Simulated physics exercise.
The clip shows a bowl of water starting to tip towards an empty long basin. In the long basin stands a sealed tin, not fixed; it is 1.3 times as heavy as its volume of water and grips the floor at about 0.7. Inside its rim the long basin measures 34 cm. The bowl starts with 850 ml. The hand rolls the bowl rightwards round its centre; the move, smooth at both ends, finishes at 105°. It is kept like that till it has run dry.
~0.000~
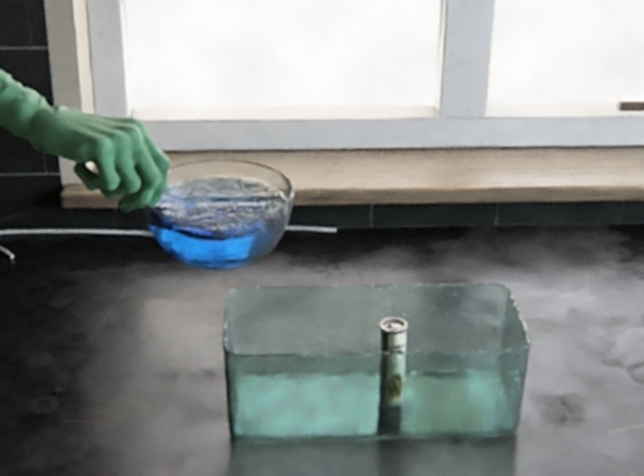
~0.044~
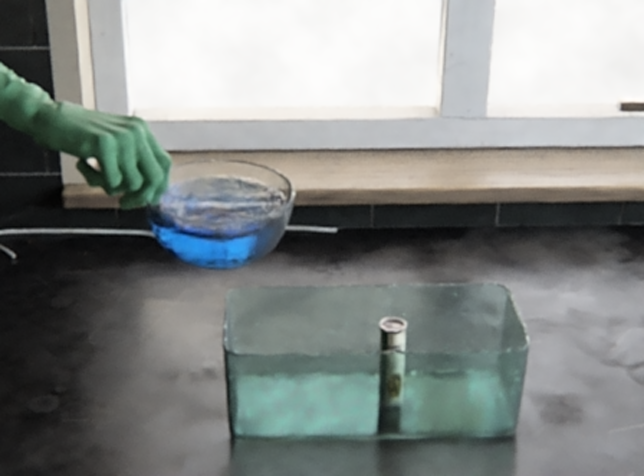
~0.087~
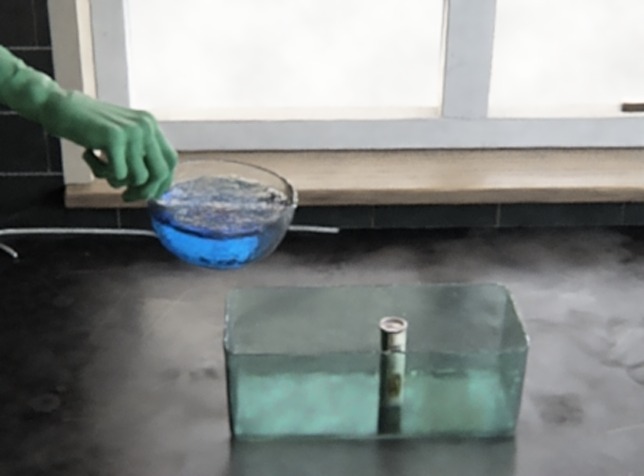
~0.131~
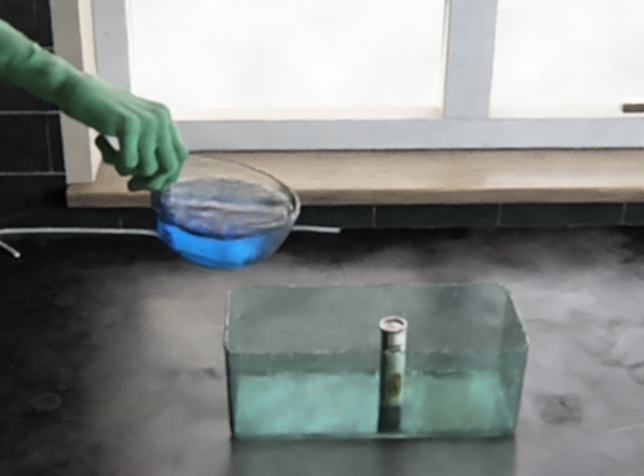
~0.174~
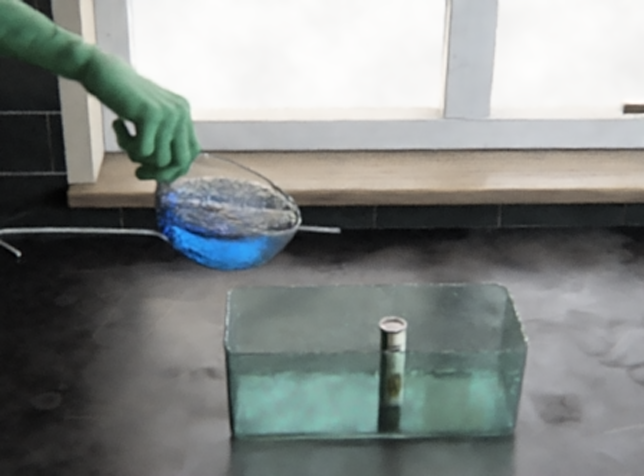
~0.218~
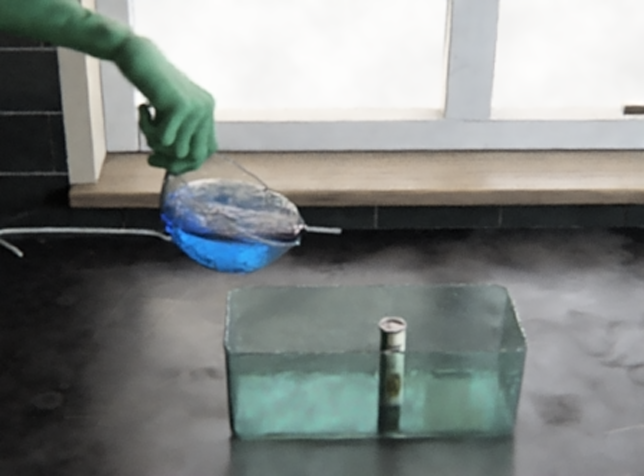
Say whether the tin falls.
It remains upright.
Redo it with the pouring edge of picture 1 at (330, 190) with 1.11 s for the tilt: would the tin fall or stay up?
Then it stays up.
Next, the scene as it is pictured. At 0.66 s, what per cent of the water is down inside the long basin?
About 96 per cent.
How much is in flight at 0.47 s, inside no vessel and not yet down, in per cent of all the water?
Some 36 per cent.
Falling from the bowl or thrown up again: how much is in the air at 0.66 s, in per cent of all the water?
About 4 per cent.
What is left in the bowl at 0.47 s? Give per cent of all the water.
About 12 per cent.
By 0.47 s the tilt is 99° and 11 per cent is still to pour; the tin stands where it began.
By 0.66 s the tilt is 105° and 0 per cent is still to pour; the tin stands where it began.
By 0.85 s the tilt is 105° and 0 per cent is still to pour; the tin stands where it began.
By 1.06 s the tilt is 105° and 0 per cent is still to pour; the tin stands where it began.
At rest the tin stands where it began.
